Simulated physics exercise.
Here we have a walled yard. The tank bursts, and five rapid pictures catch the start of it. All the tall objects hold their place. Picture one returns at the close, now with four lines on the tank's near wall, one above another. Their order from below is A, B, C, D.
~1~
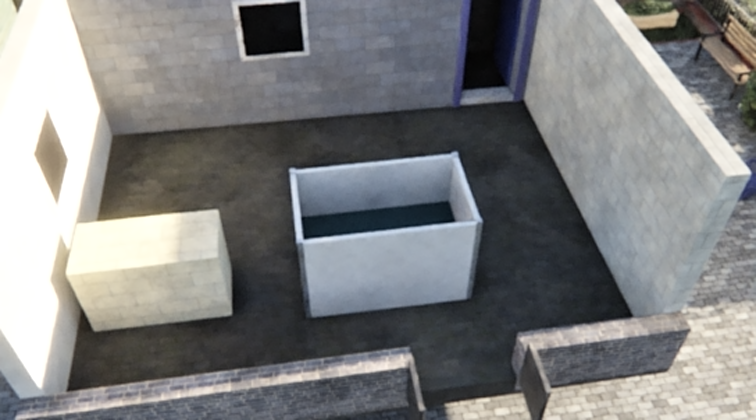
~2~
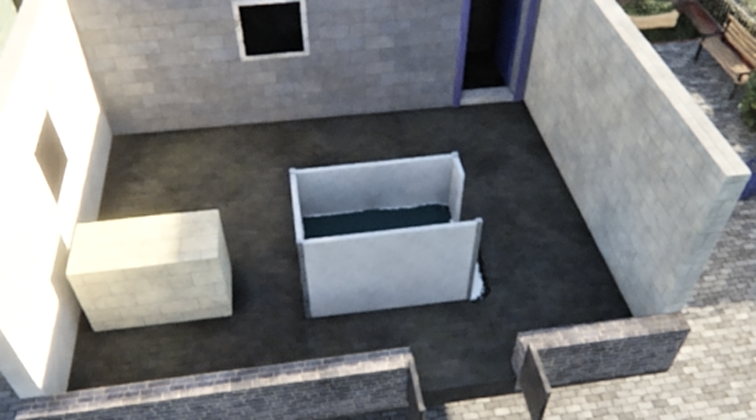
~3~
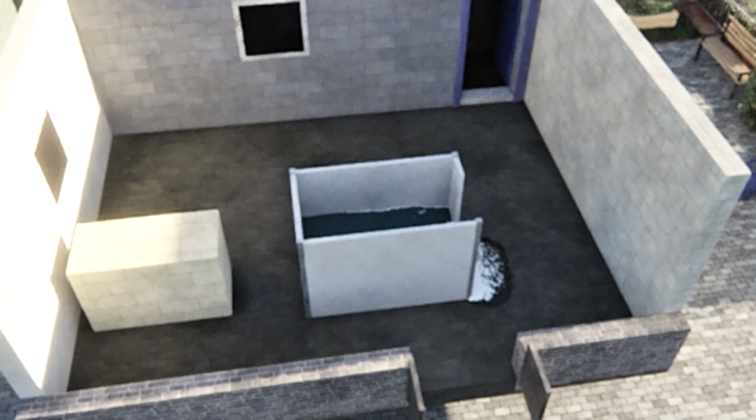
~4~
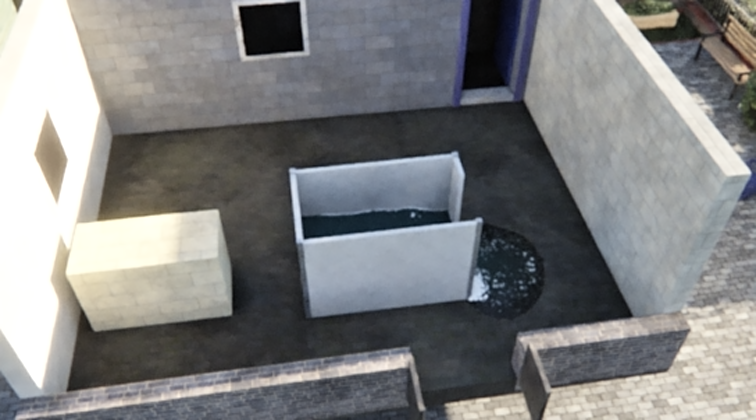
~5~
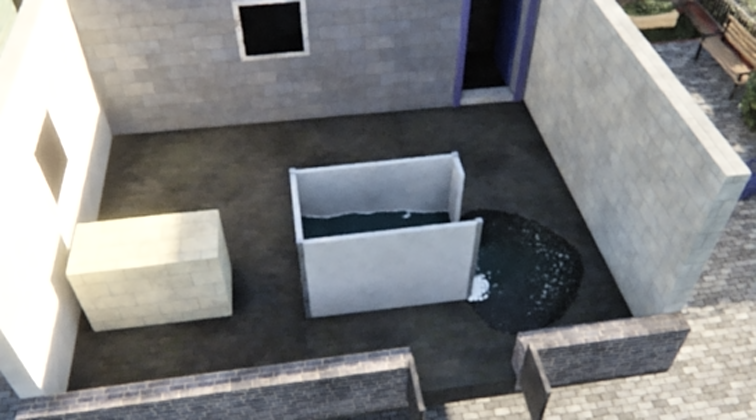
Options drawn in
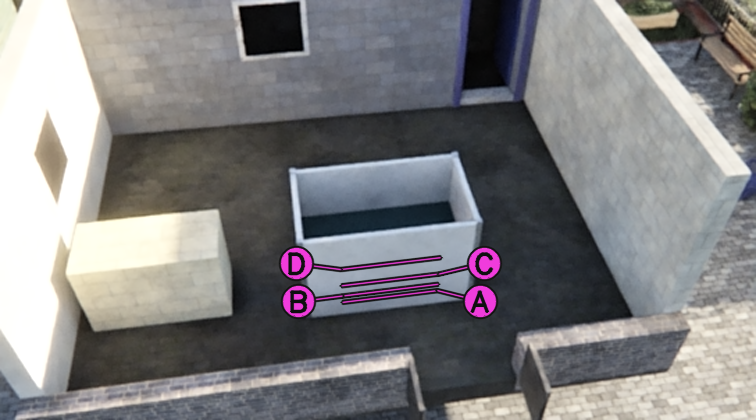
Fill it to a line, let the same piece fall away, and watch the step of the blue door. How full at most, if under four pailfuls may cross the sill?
Line C just does it.
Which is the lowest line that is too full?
D.
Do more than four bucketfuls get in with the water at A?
No, that is safe.
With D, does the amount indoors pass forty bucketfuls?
No.
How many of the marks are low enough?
Three of the four.
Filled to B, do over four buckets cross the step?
No, that is safe.
In magenta, A at (390, 296); B at (390, 290); C at (390, 279); D at (391, 263); from the bottom up A, B, C, D.
If A is chosen, nothing gets over.
If B is chosen, nothing gets over.
If C is chosen, a bucket or two gets in.
If D is chosen, about 12 bucketfuls get in.
